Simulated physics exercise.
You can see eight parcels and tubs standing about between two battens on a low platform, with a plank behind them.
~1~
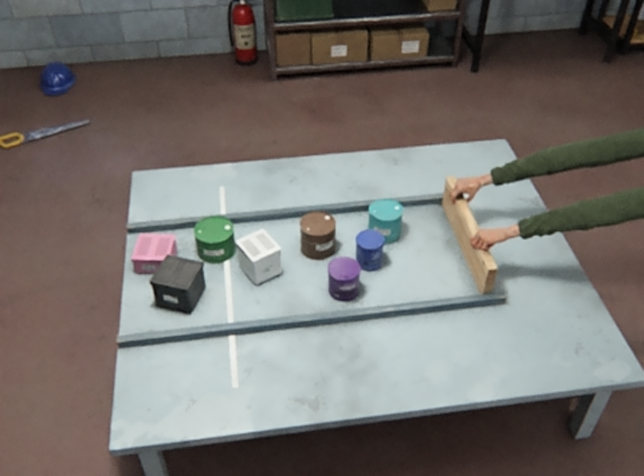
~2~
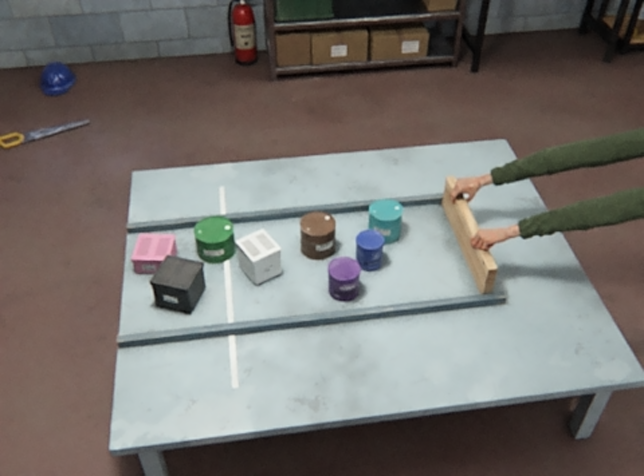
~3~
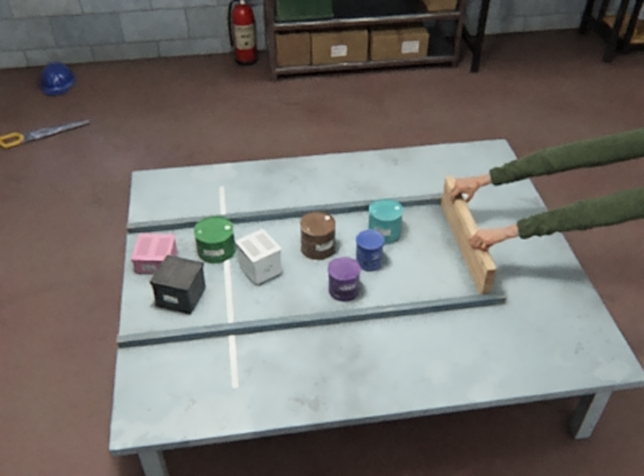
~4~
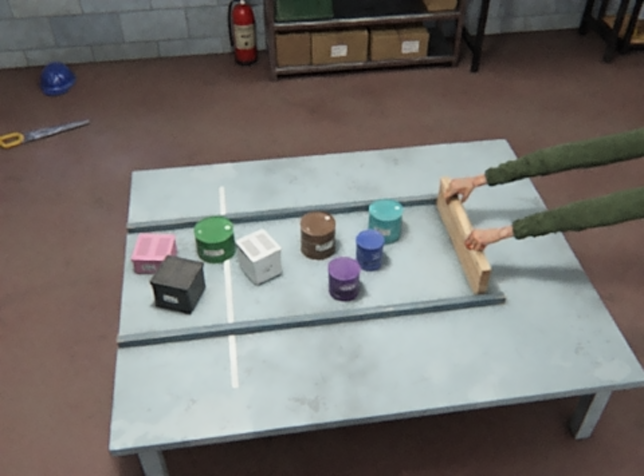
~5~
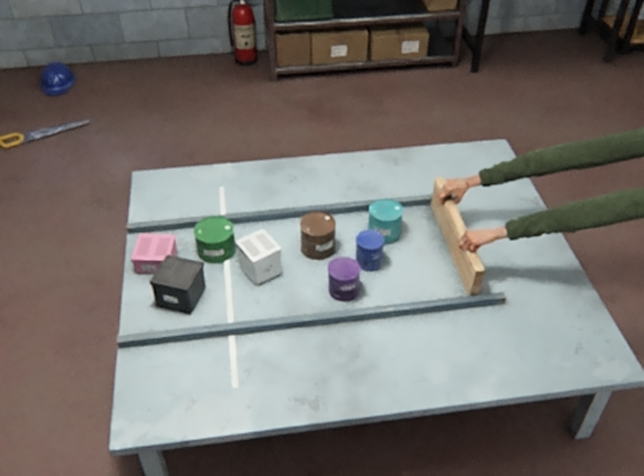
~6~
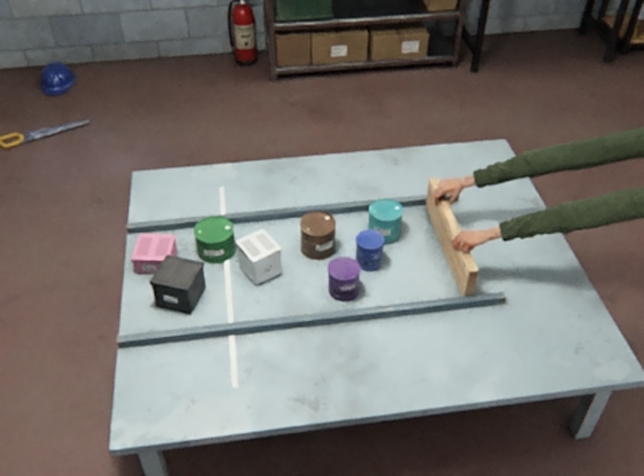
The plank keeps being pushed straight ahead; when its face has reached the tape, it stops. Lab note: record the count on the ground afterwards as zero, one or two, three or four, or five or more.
Nothing is pushed off.
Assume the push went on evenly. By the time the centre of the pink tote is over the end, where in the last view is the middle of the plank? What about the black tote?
First one: Around (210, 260). Other one: Around (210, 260).
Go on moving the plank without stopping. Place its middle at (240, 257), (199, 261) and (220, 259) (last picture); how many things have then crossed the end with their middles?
First 0, then 2, finally 0.
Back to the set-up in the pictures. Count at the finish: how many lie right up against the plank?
That comes to 3.
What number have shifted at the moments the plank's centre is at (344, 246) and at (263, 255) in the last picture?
The counts are 4 and 7.
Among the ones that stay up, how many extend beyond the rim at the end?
It would come to 2.
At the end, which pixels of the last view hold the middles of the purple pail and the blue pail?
Listed as asked: First (212, 295), and then (213, 272).
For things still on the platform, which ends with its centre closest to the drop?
Pink tote.
Soon after, none off yet; pink tote at rest near (155, 254); black tote at rest near (179, 284); green canister at rest near (215, 240).
At rest, the number that fall off is zero.
